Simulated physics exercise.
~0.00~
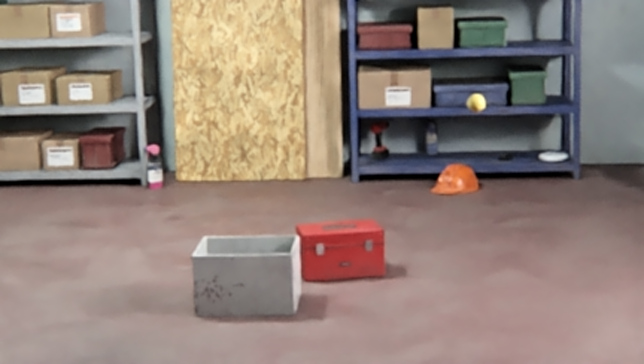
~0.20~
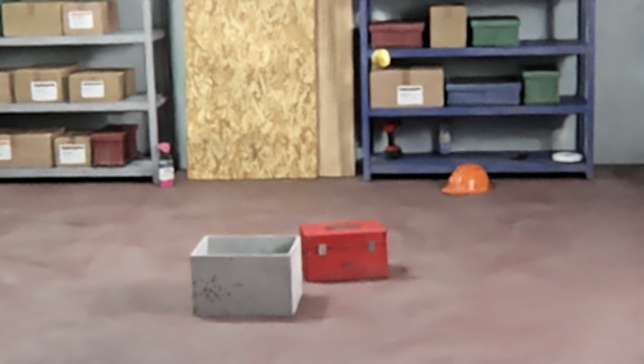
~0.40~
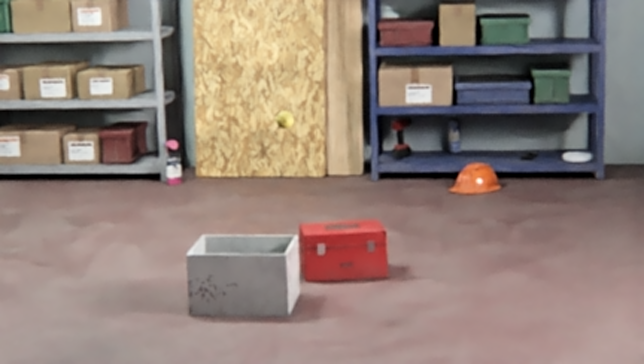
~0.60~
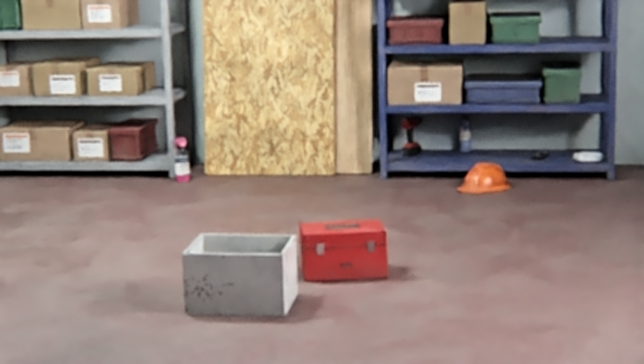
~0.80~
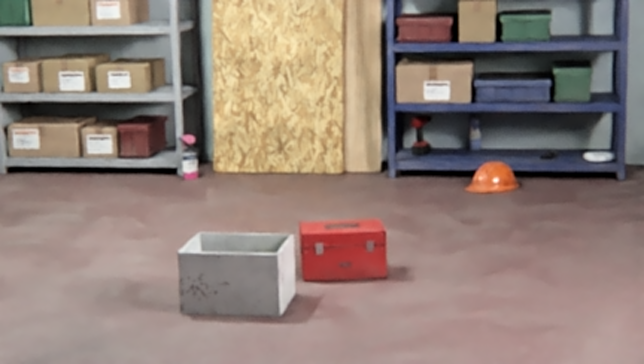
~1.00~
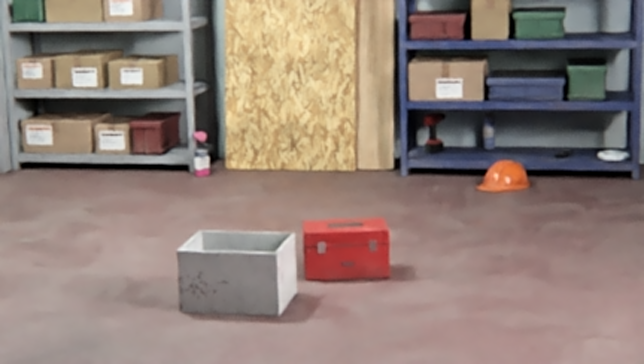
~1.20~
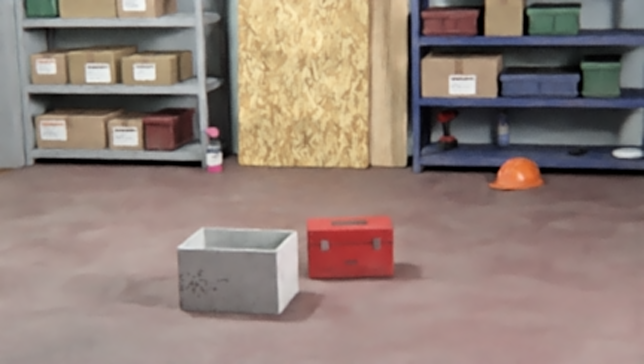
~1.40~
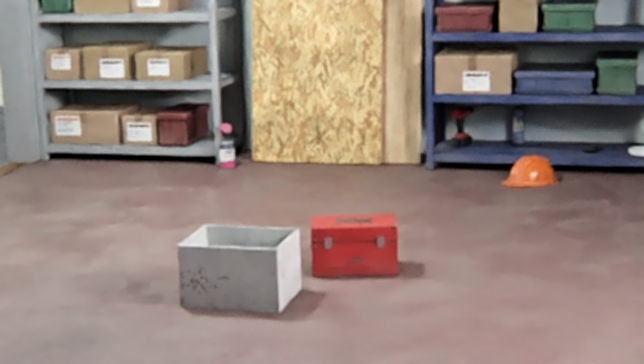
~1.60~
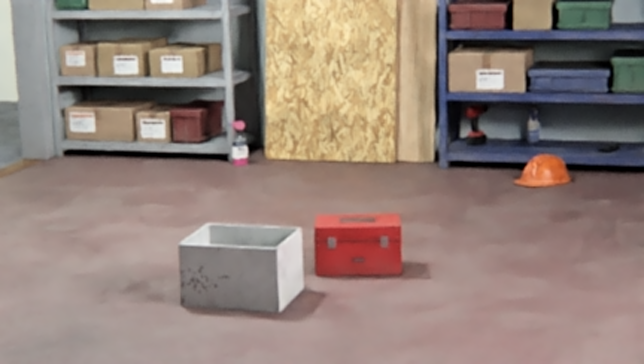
Yellow lemon flying leftward and dropping out of sight into a gray box beside a red toolbox on a workshop floor.
